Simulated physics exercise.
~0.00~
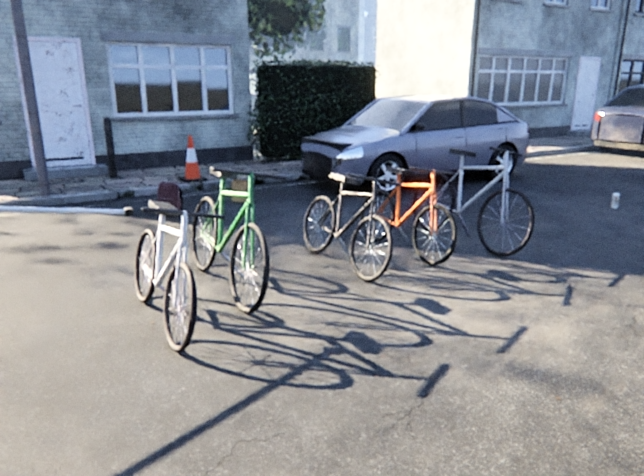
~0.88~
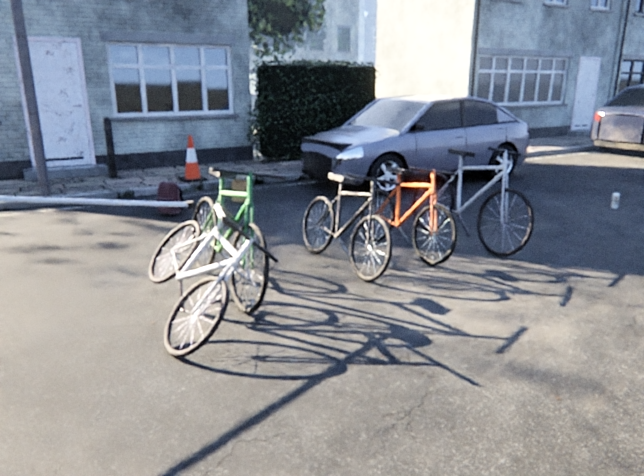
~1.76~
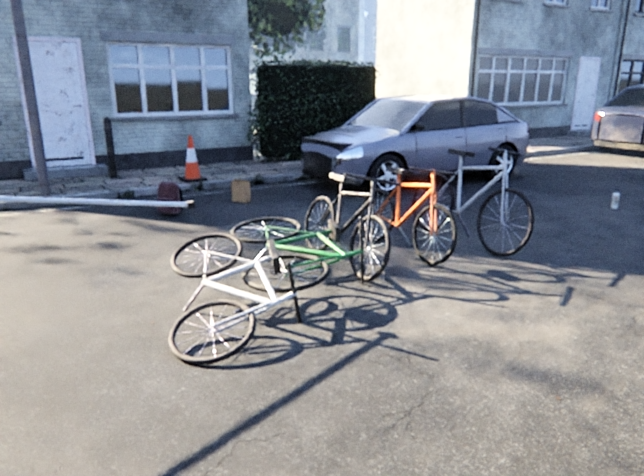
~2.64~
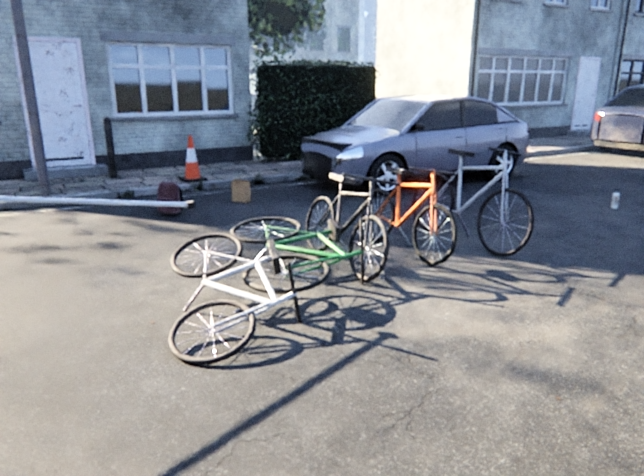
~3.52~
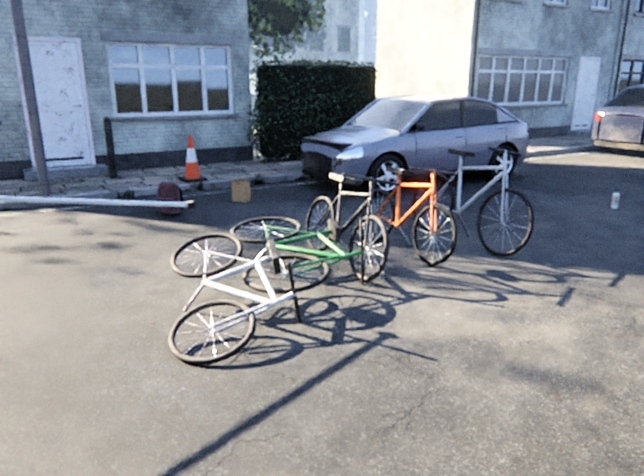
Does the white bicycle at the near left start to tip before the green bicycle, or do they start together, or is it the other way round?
The white bicycle at the near left starts to tip first, while the green one is still in its place. The green bicycle goes over only after that.
